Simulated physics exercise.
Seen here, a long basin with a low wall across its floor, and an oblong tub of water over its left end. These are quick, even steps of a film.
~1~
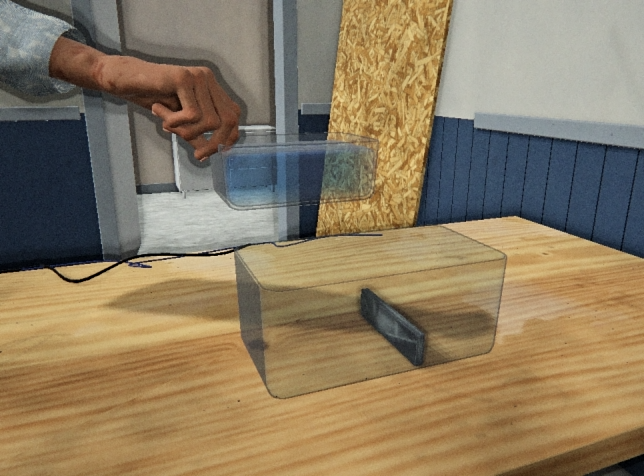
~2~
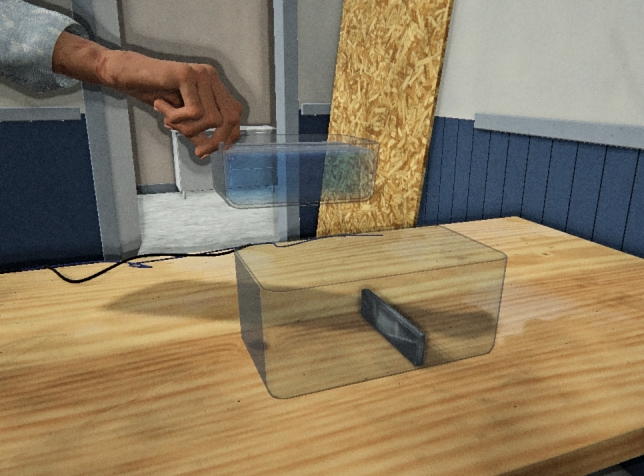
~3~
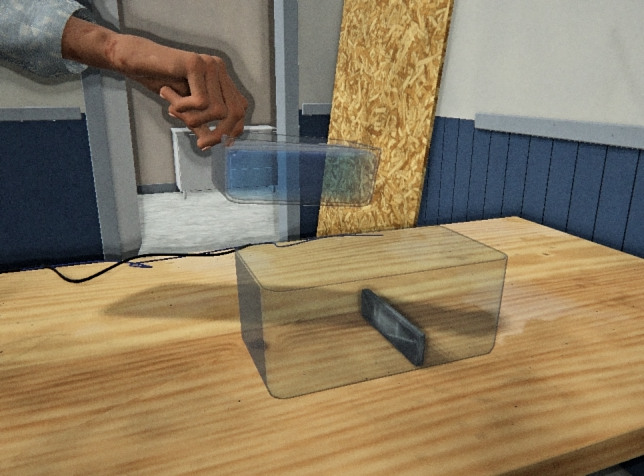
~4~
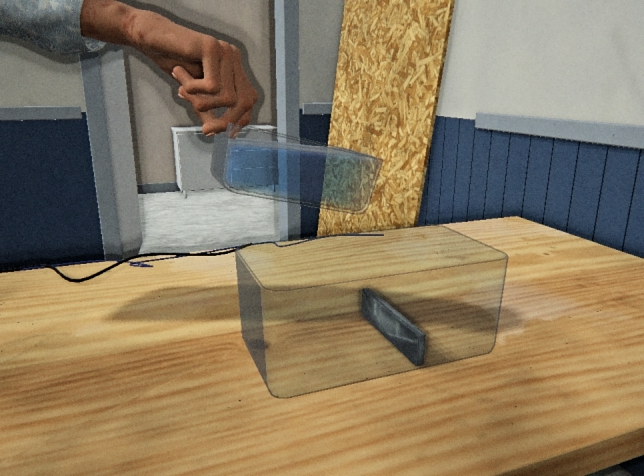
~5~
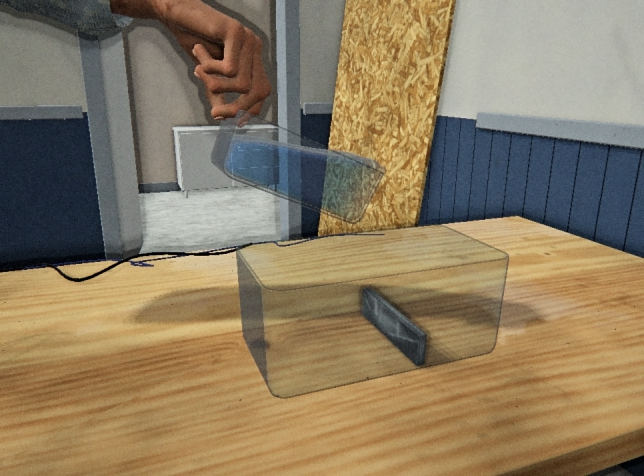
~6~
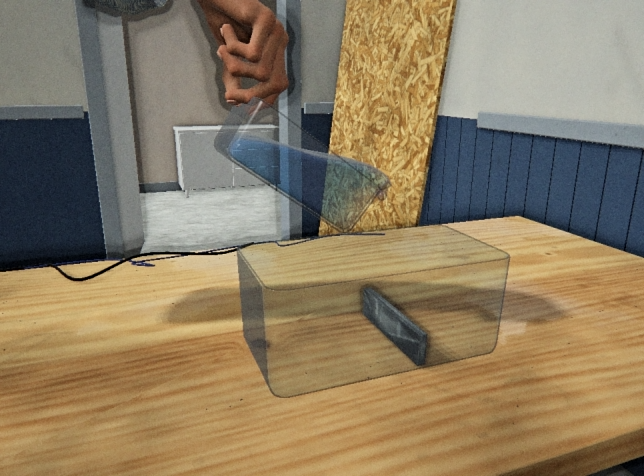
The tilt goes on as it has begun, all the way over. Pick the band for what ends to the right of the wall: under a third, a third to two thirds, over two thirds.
It comes to from a third to two thirds.
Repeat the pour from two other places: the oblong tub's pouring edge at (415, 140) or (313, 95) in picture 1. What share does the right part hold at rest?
Near 65 % and 15 %.
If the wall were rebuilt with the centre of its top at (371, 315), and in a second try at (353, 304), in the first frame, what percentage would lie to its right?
Near 55 % and 80 %.
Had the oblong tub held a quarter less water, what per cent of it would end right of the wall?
Some 30 per cent.
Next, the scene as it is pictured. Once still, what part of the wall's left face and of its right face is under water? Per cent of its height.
Near 40 on the left, 50 on the right.
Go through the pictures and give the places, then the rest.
In the first picture, it leans 0°; its right rim is at (361, 138); the water meets the walls at (217, 151) and (357, 146); the long basin's rim runs from (247, 269) to (471, 240); the wall's top is at (390, 311).
In the second picture, it leans 2°; its right rim is at (362, 141); the water meets the walls at (217, 151) and (358, 146).
In the third picture, it leans 6°; its right rim is at (364, 147); the water meets the walls at (219, 147) and (360, 149).
In the fourth picture, it leans 14°; its right rim is at (366, 157); the water meets the walls at (222, 143) and (363, 153).
In the fifth picture, it leans 24°; its right rim is at (366, 169); the water meets the walls at (224, 141) and (359, 161); 4 per cent is over the edge.
In the sixth picture, it leans 36°; its right rim is at (364, 184); the water meets the walls at (225, 137) and (347, 164); 10 per cent is over the edge.
A moment on, the oblong tub is tipped right over and 8 per cent is still to pour, 35 is left of the wall and 41 right of it.
Next, the oblong tub is tipped right over and 1 per cent is still to pour, 47 is left of the wall and 34 right of it.
Then the oblong tub is tipped right over and 0 per cent is still to pour, 53 is left of the wall and 42 right of it.
Later the oblong tub is tipped right over and 0 per cent is still to pour, 56 is left of the wall and 41 right of it.
Finally, 56 per cent lies left of the wall, 41 right of it and 3 outside.
